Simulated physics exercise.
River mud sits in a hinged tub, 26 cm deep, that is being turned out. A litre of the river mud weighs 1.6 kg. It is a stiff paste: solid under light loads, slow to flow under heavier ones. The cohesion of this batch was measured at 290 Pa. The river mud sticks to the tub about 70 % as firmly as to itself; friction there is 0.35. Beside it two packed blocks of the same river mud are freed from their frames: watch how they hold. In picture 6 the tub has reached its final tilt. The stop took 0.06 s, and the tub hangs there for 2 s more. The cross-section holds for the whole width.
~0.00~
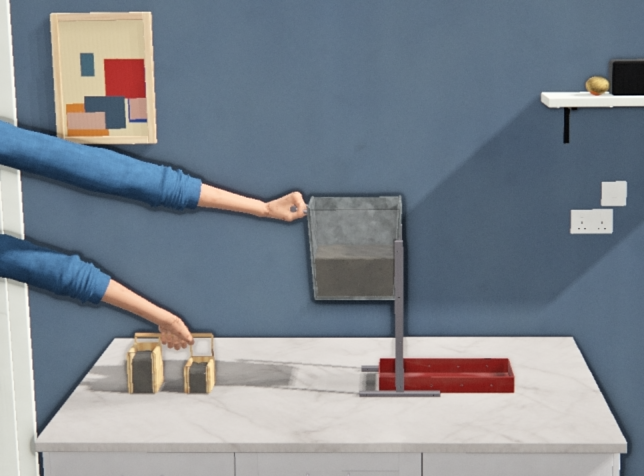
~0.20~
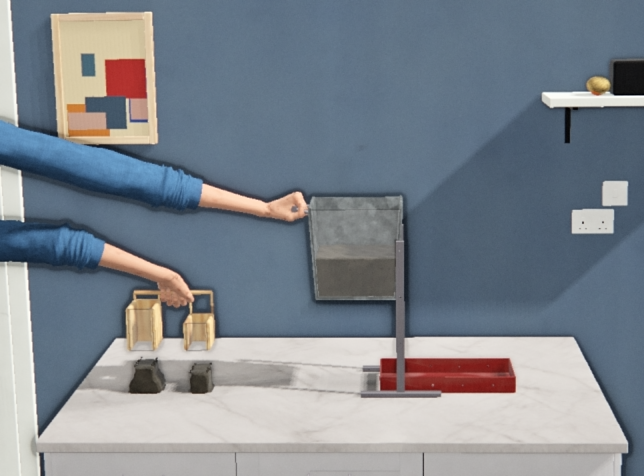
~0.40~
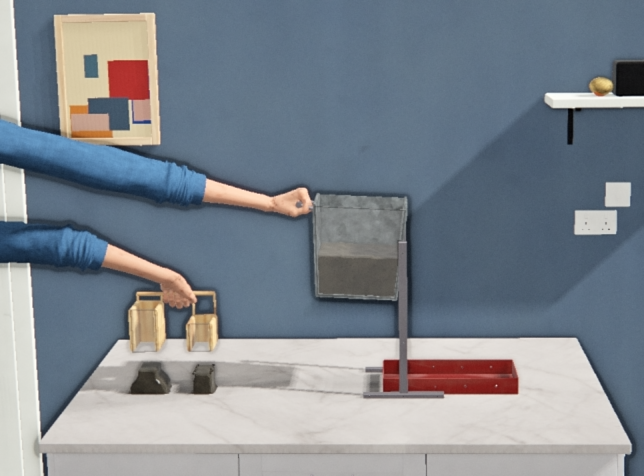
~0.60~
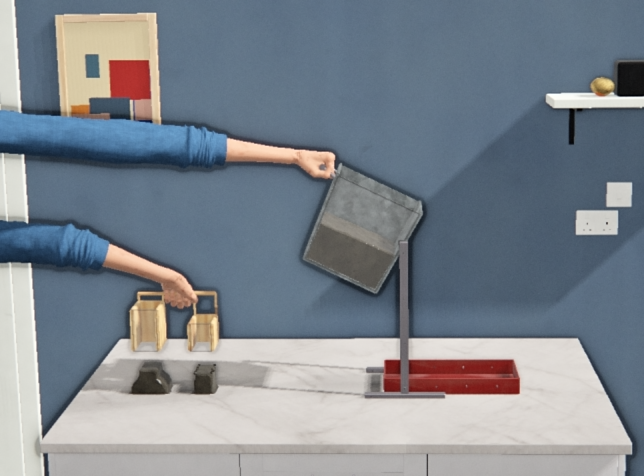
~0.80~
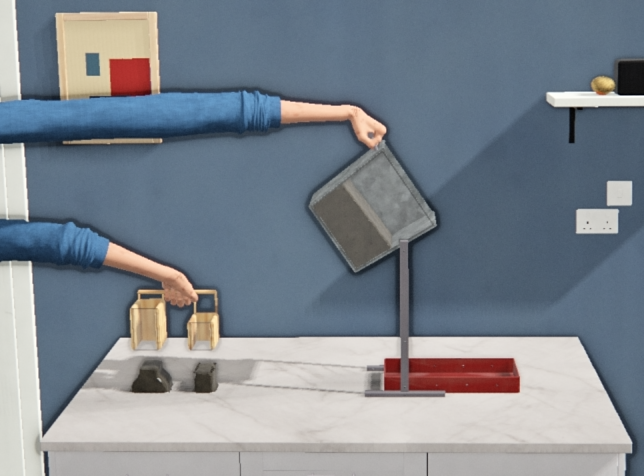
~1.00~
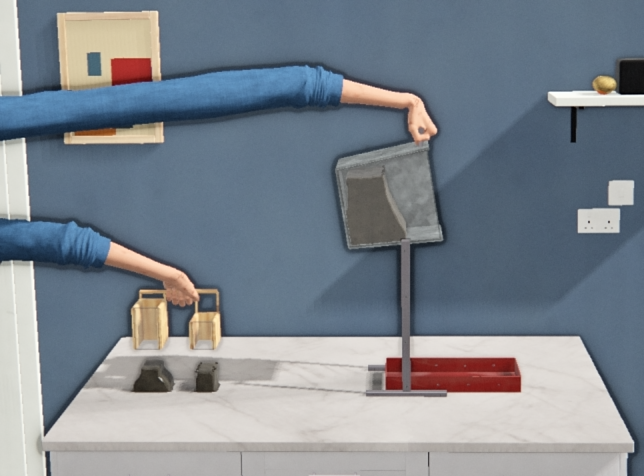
In this clip, one hand lifts two wooden holders off two dark mud blocks, which settle slightly, the left one more; then the other hand swings a mud-filled grey tub up and rightward on its stand beside a red tray.
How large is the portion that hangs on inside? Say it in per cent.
Close to 80 per cent.
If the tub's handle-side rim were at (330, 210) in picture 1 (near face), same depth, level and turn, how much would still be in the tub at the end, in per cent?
Then about 100 %.
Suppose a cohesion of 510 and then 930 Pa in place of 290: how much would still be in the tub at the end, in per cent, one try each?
In turn about 100 %, 100 %.
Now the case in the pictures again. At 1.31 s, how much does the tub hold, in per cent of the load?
About 90 %.
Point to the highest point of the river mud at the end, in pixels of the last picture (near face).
Around (395, 212).
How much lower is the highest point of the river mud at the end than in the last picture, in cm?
Roughly 10 cm.
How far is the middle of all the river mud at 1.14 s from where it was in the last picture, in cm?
Roughly 5 cm.
By 1.14 s, the tub is at 82 degrees and holds 100 %.
By 1.31 s, the tub is at 82 degrees and holds 90 %.
By 1.48 s, the tub is at 82 degrees and holds 81 %.
By 1.65 s, the tub is at 82 degrees and holds 80 %.
By 3.00 s, at the end, the tub is at 82 degrees and holds 80 %.
